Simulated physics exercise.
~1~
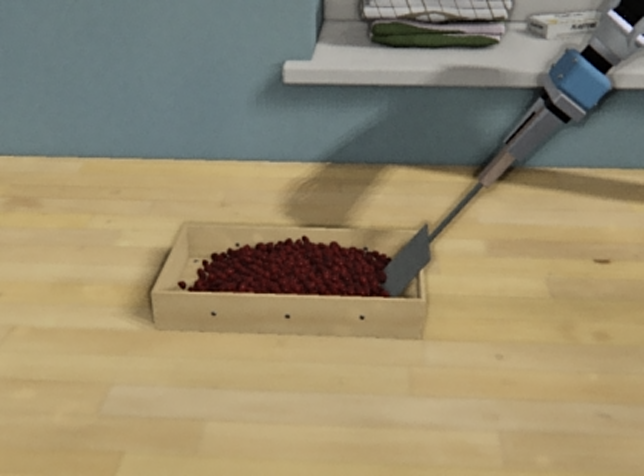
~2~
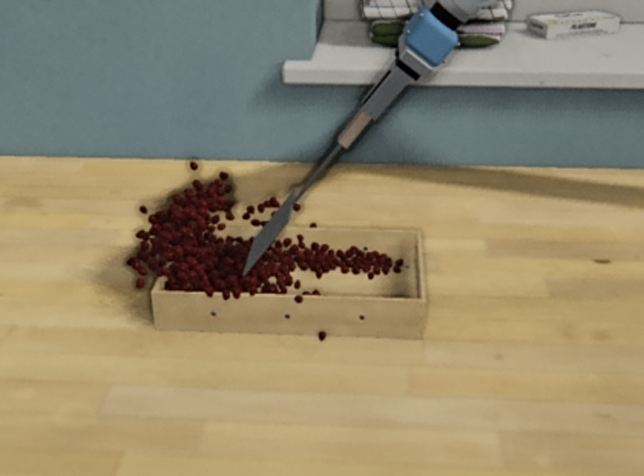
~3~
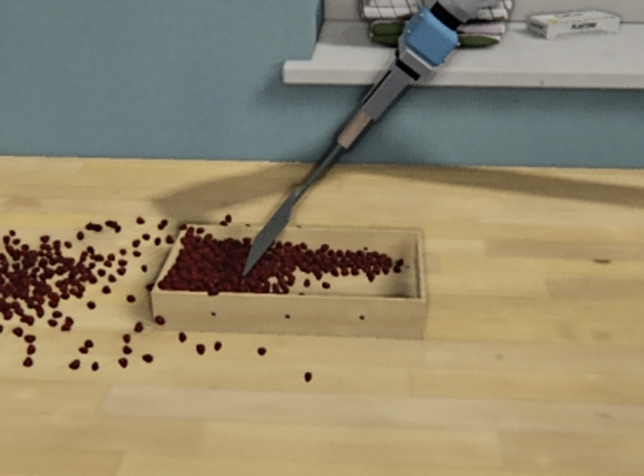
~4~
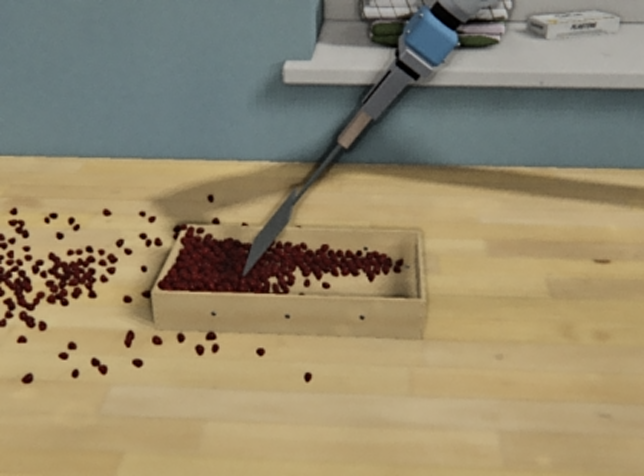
A robot arm holding a flat grey blade starts at the right end of a shallow wooden tray filled with a mound of small dark red beans. The blade sweeps left through the heap, pushing the beans toward the tray's left end, where they pile up and burst over the edge. The arm then stays still while the loose beans spill and scatter leftward across the wooden table, a few landing in front. At the end, many beans lie strewn to the left, while most remain in the tray, crowded around the motionless blade and thinning toward the right.
